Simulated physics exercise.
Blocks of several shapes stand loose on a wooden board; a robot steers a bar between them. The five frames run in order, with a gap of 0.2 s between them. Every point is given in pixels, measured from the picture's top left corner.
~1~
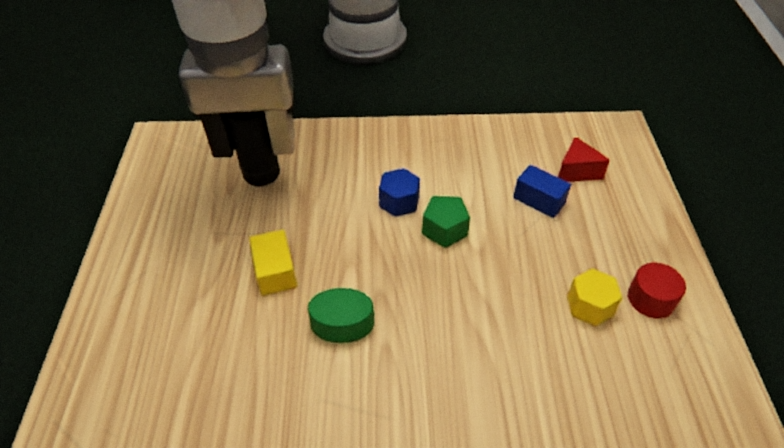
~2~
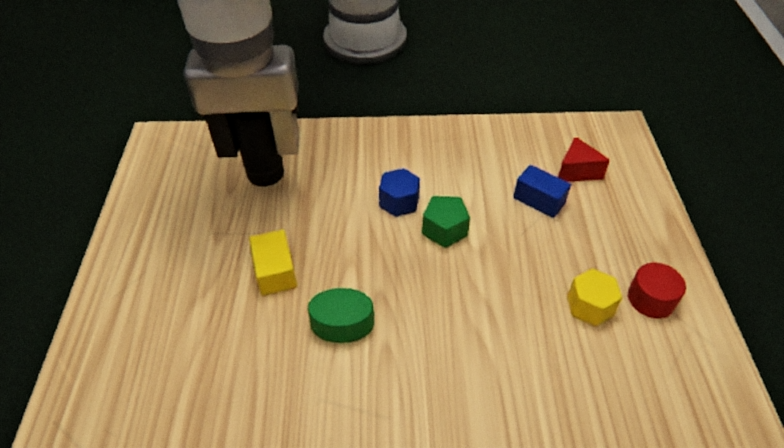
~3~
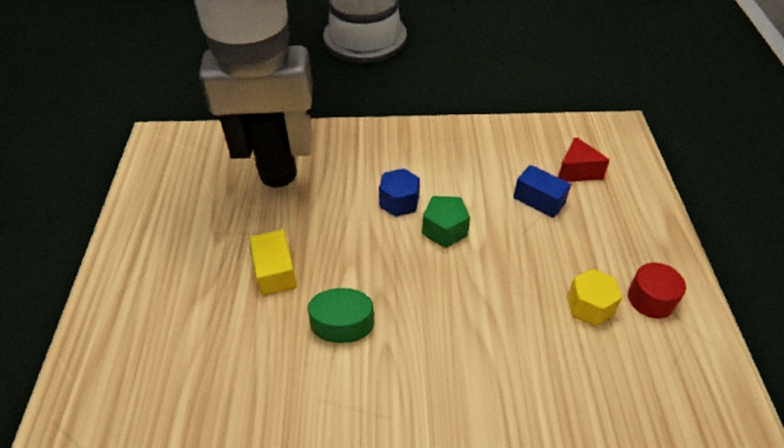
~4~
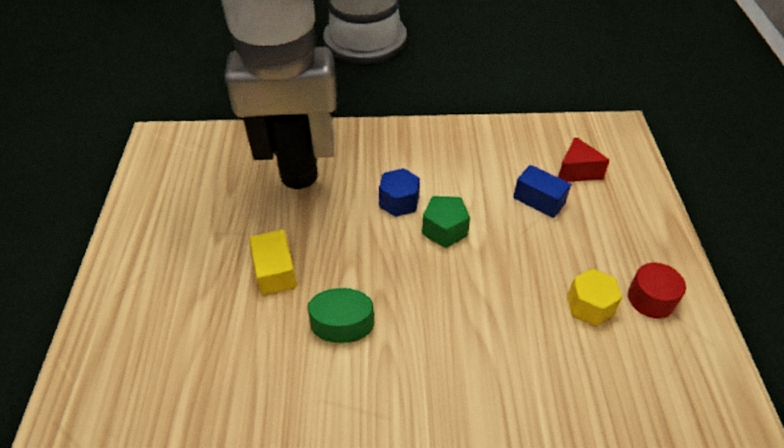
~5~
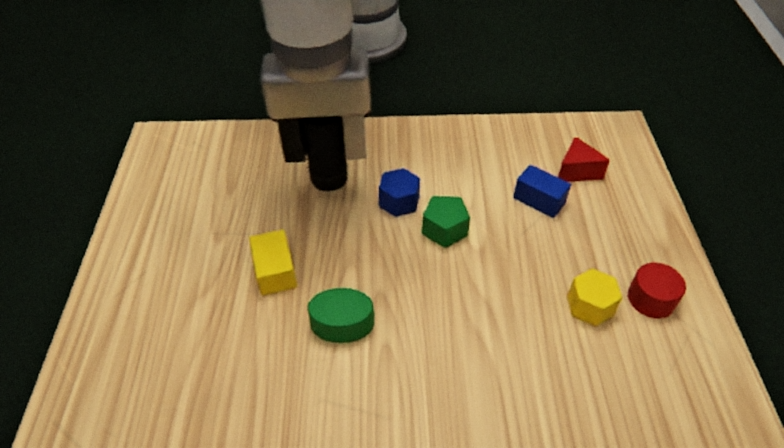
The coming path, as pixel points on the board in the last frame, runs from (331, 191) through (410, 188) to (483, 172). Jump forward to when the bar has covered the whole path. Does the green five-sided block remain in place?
No - that is not the case.
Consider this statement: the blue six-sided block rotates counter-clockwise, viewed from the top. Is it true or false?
The statement is incorrect.
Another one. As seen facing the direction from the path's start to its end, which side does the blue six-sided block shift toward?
To the path's right.
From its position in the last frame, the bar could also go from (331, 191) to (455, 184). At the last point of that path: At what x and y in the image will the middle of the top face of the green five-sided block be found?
I think it will end close to (469, 224).
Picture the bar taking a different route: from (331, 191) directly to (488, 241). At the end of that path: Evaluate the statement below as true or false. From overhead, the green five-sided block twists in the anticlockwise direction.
That claim is false.
The first path, step by step. One third of the way, bar at (384, 177); blue six-sided block at (415, 186), turned 25° clockwise.
Two thirds of the way, bar at (438, 172); blue six-sided block at (462, 189), turned 55° clockwise; green five-sided block at (466, 221), turned 45° clockwise.
At the end, bar at (485, 160); blue six-sided block at (465, 189), turned 60° clockwise; green five-sided block at (466, 222), turned 50° clockwise; blue rectangle not moved.
